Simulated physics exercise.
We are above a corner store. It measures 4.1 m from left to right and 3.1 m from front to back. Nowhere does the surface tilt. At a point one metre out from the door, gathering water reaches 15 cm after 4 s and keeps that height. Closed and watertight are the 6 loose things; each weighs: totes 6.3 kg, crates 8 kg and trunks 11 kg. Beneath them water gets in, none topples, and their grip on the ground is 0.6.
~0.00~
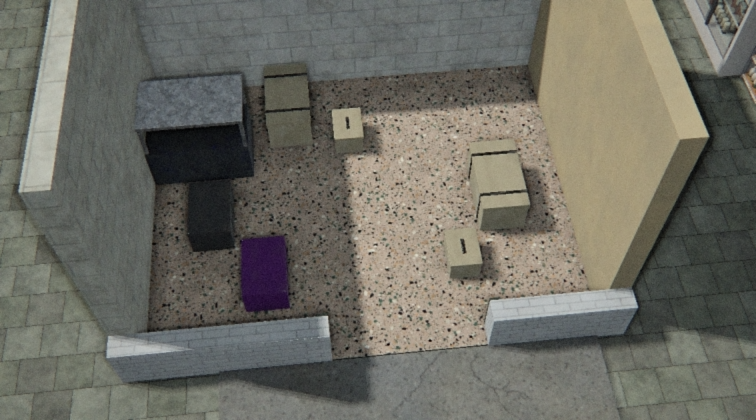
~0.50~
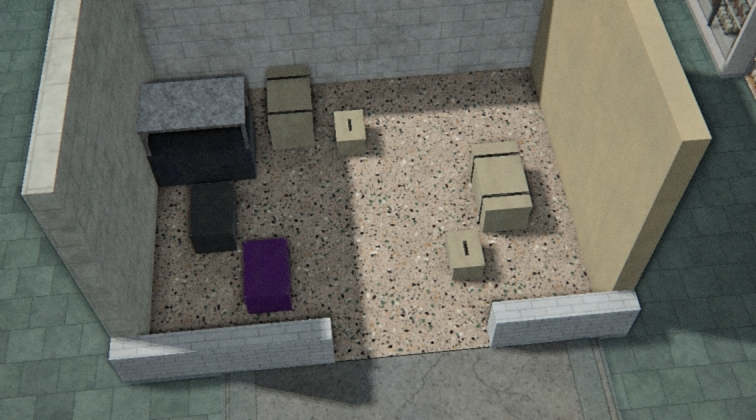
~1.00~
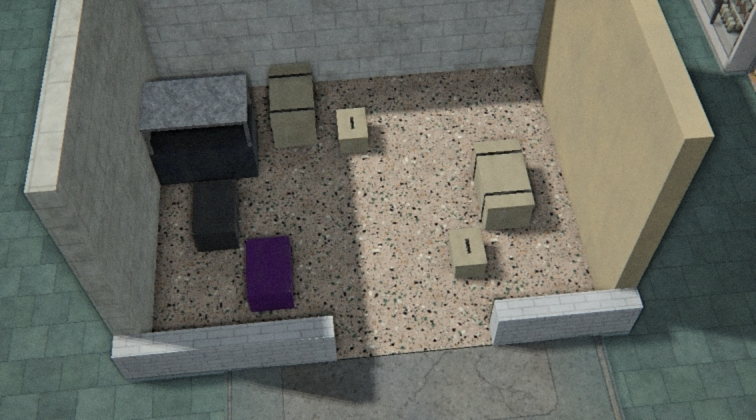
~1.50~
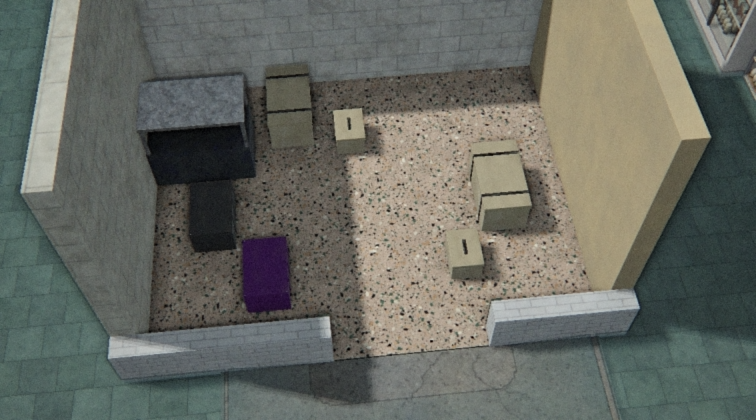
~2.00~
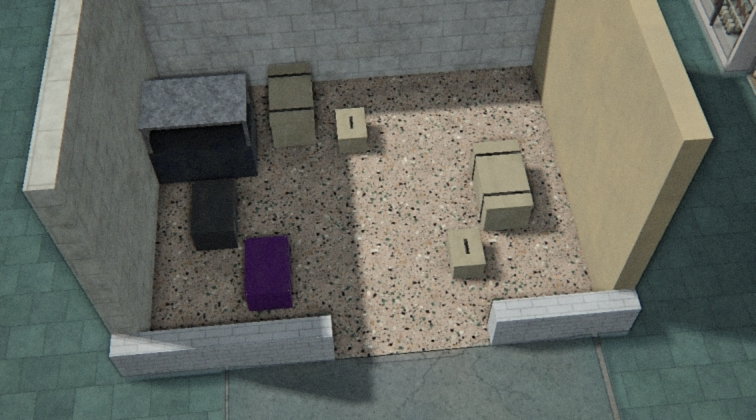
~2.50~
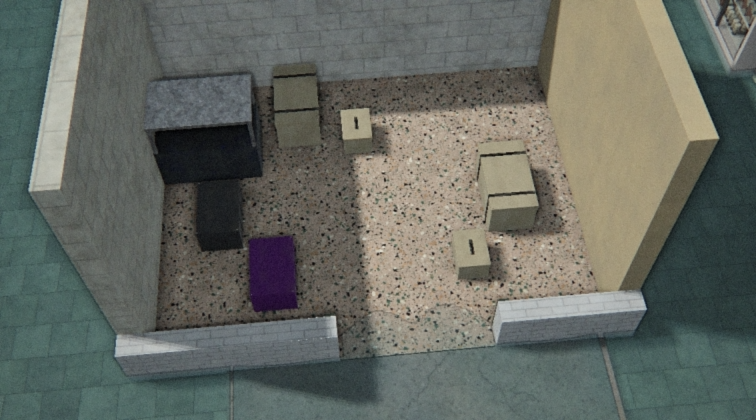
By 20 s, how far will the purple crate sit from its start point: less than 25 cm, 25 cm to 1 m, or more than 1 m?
25 cm to 1 m.
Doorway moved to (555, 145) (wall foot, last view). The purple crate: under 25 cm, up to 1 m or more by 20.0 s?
In that case the purple crate would have gone a great distance.
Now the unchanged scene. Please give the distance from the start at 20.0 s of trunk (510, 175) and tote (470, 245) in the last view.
Shifts: 50 cm / 60 cm.
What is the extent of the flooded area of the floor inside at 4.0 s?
Some 2.5 m2 of it.
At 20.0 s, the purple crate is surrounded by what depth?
I'd put it at about 11 cm.
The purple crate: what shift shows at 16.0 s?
Close to 40 cm.
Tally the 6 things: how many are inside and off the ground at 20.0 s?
The count is 6.
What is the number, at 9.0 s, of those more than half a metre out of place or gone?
Result: 2.
After 4.0 s the purple crate is near (272, 265), 0.0 m from its start, aground; 0 afloat.
After 9.0 s the purple crate is near (272, 265), 0.0 m from its start, aground; 3 afloat.
After 16.0 s the purple crate is near (248, 233), 0.4 m from its start, afloat; 6 afloat.
After 20.0 s the purple crate is near (297, 200), 0.7 m from its start, afloat; 6 afloat.
